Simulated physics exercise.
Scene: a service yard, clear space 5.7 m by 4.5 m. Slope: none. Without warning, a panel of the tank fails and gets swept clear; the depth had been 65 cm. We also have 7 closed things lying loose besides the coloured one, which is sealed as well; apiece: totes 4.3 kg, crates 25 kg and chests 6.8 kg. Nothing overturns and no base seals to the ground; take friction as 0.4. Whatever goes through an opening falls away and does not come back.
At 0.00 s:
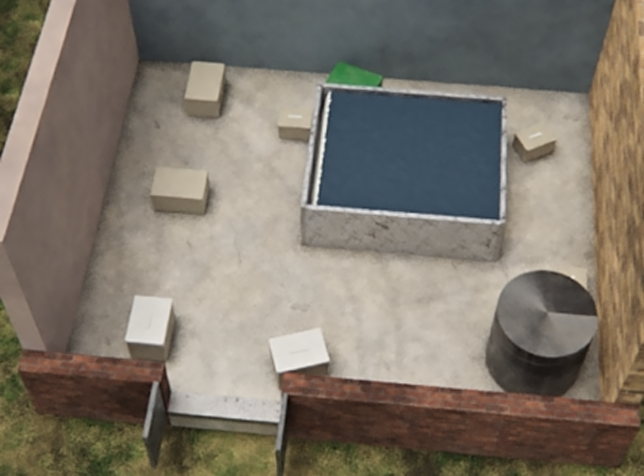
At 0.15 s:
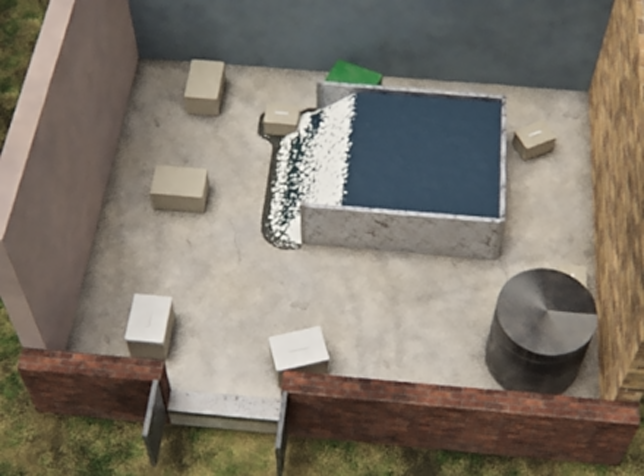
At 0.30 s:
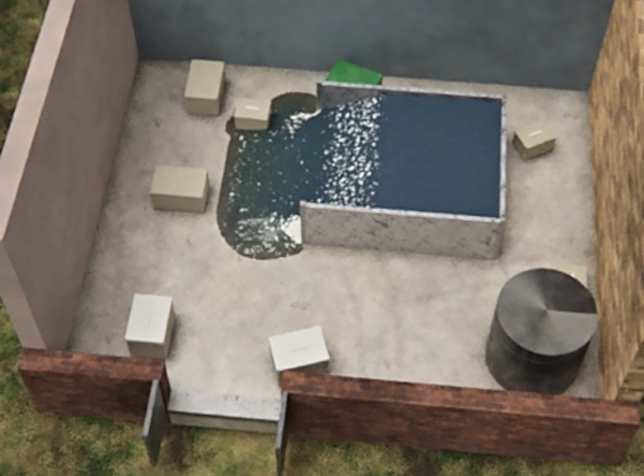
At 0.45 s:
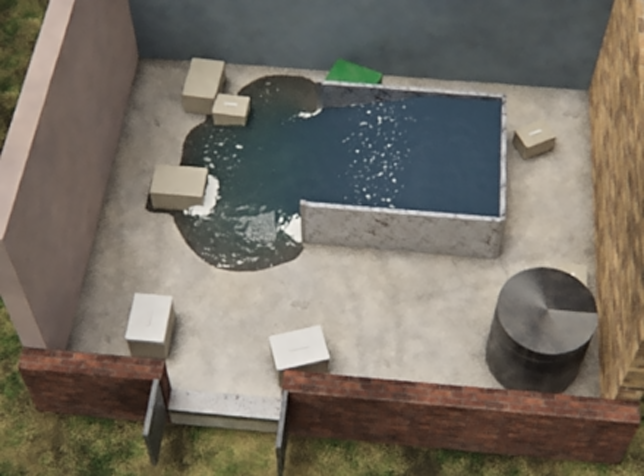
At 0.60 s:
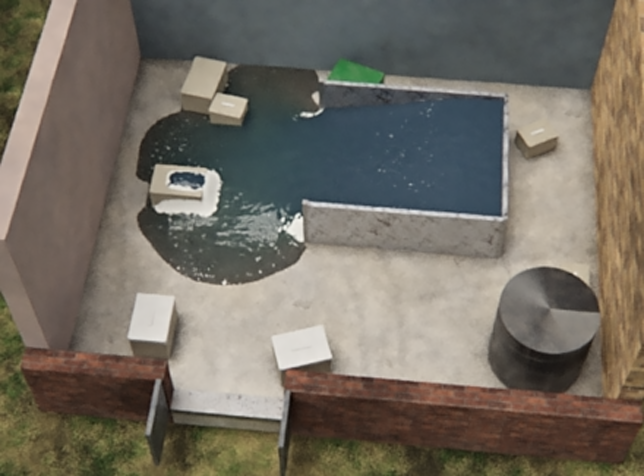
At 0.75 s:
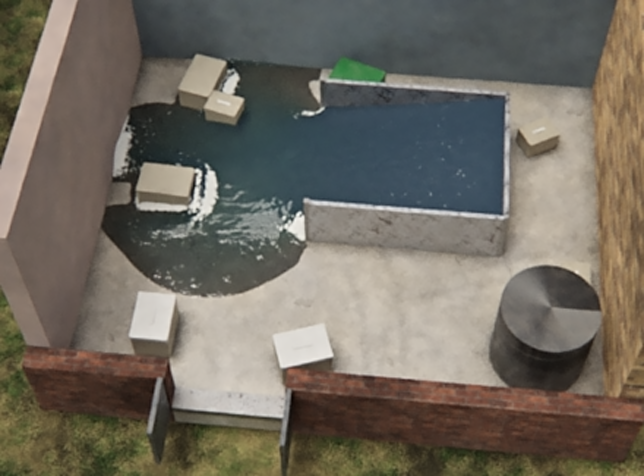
Water bursts through the open left side of a rectangular tank in a walled yard, pushing a small box left toward a larger one near the back wall. The dark pool spreads around the left-hand boxes, washes onto one and nudges it slightly left, and reaches the left wall.
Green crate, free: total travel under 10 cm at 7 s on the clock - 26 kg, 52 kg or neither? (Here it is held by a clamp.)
Most likely both picks fail.
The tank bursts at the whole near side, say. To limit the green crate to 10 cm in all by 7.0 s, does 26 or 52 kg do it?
Note: High mass only.
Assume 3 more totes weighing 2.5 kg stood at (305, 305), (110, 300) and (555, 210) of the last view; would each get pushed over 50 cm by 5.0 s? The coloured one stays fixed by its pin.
Beyond it, beyond it, within it.
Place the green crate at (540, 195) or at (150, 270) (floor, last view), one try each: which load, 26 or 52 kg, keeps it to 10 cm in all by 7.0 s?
Try 1: Greater mass required. Try 2: Both insufficient.
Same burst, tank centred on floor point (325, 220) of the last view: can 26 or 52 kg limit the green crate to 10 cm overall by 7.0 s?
In that case the answer is that both weights fall short.
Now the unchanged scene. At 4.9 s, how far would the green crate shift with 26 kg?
Shift: Roughly 250 cm.
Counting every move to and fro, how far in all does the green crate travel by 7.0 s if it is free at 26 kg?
Some 400 centimetres of travel in total.
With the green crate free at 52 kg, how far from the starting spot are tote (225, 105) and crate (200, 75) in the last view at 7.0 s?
The first has moved 200 cm and the second 140 cm from the start.
After 1.4 s the green crate would be 0 cm from its start with 26 kg and 0 cm from its start with 52 kg; 0 cm of water round it then.
After 3.1 s the green crate would be 24 cm from its start with 26 kg and 5 cm from its start with 52 kg; 9 cm of water round it then.
After 4.9 s the green crate would be 255 cm from its start with 26 kg and 113 cm from its start with 52 kg; 10 cm of water round it then.
After 7.0 s the green crate would be 266 cm from its start with 26 kg and 120 cm from its start with 52 kg; 9 cm of water round it then.
